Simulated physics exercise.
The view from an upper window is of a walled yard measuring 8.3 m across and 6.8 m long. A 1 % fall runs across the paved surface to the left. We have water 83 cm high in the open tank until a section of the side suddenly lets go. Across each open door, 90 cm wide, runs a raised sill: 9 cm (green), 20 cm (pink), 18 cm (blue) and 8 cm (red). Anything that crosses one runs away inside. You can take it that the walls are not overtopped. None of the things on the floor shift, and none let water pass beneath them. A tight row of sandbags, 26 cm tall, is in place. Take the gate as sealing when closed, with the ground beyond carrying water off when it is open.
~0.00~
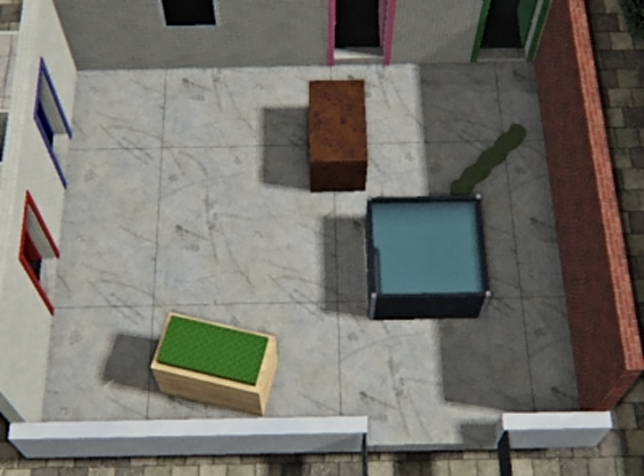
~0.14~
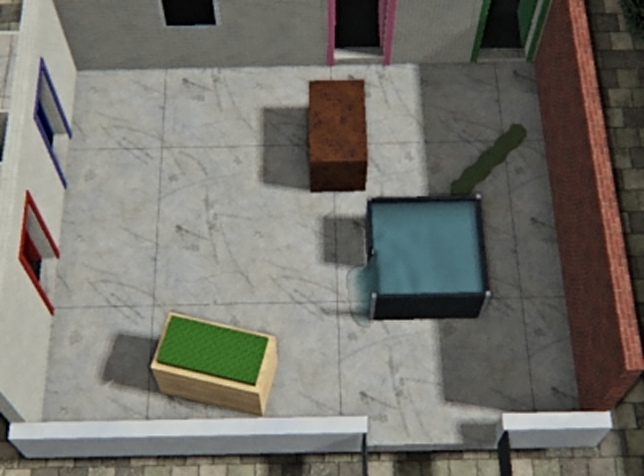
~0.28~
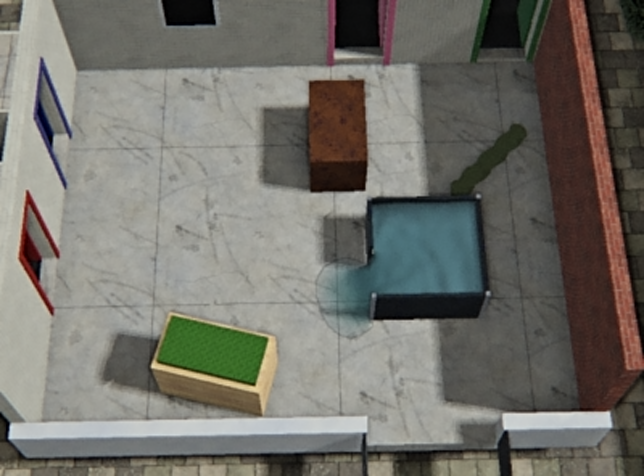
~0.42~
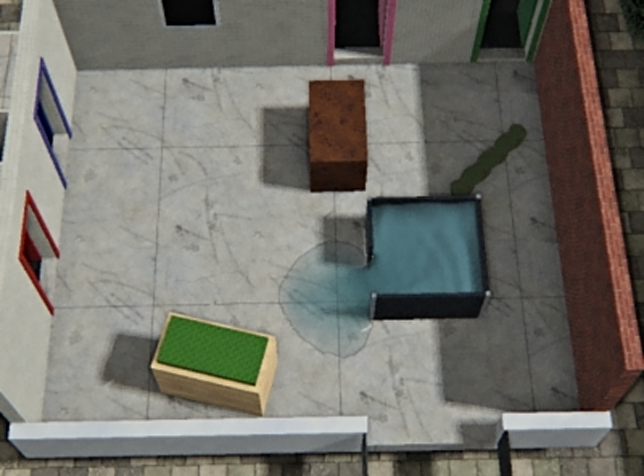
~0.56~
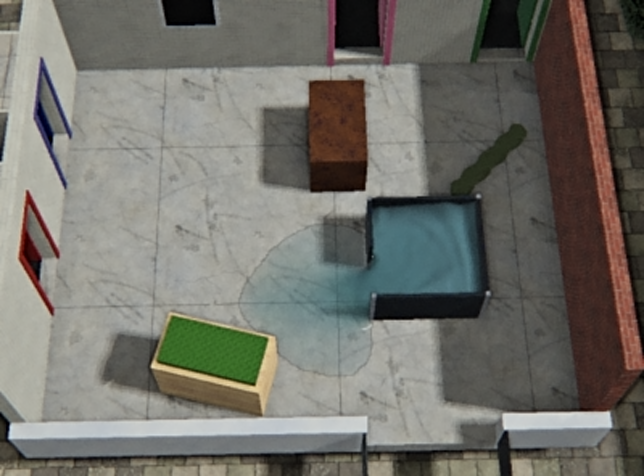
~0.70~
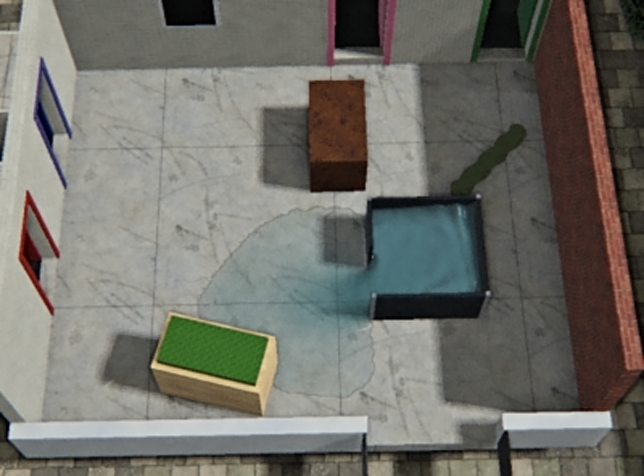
A dark open tank lets out water that spreads leftward across the paved yard floor.
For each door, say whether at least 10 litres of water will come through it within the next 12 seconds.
Door by door: The green door lets through less than 10 litres; the pink door lets through less than 10 litres; the blue door lets through less than 10 litres; the red door lets through 10 litres or more.
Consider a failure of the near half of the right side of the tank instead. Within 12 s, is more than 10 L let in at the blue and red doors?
Well, against that limit, at blue it's within bounds, and at red it's within bounds.
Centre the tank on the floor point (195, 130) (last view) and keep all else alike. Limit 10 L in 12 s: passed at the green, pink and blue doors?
Well, green ends up inside the mark, pink ends up inside the mark and blue ends up beyond the mark.
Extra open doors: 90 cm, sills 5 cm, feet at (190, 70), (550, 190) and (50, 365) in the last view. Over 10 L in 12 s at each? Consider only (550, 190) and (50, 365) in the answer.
So the first one doesn't reach it, while the second one exceeds it.
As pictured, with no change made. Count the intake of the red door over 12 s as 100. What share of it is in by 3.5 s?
I'd put it at about 60 per cent by that point.
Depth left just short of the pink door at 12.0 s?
I'd say close to 5.5 cm.
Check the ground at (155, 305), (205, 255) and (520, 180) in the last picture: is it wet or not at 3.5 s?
Listed in turn: Swamped / swamped / spared so far.
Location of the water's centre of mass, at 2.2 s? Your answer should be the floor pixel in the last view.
Around (312, 286).
After 1.4 s water covers 25 % of the floor and is deepest (40 cm) near (363, 300); green door not reached, pink door not reached, blue door not reached, red door not reached.
After 2.2 s water covers 40 % of the floor and is deepest (28 cm) near (363, 300); green door not reached, pink door not reached, blue door not reached, red door 20 cm at the sill, 44 L in.
After 3.5 s water covers 50 % of the floor and is deepest (22 cm) near (58, 267); green door not reached, pink door not reached, blue door 12 cm at the sill, 0 L in, red door 21 cm at the sill, 196 L in.
After 7.0 s water covers 60 % of the floor and is deepest (14 cm) near (58, 267); green door not reached, pink door 2 cm at the sill, 0 L in, blue door 7 cm at the sill, 0 L in, red door 12 cm at the sill, 303 L in.
After 12.0 s water covers 80 % of the floor and is deepest (10 cm) near (74, 103); green door 2 cm at the sill, 0 L in, pink door 5 cm at the sill, 0 L in, blue door 8 cm at the sill, 0 L in, red door 7 cm at the sill, 317 L in.
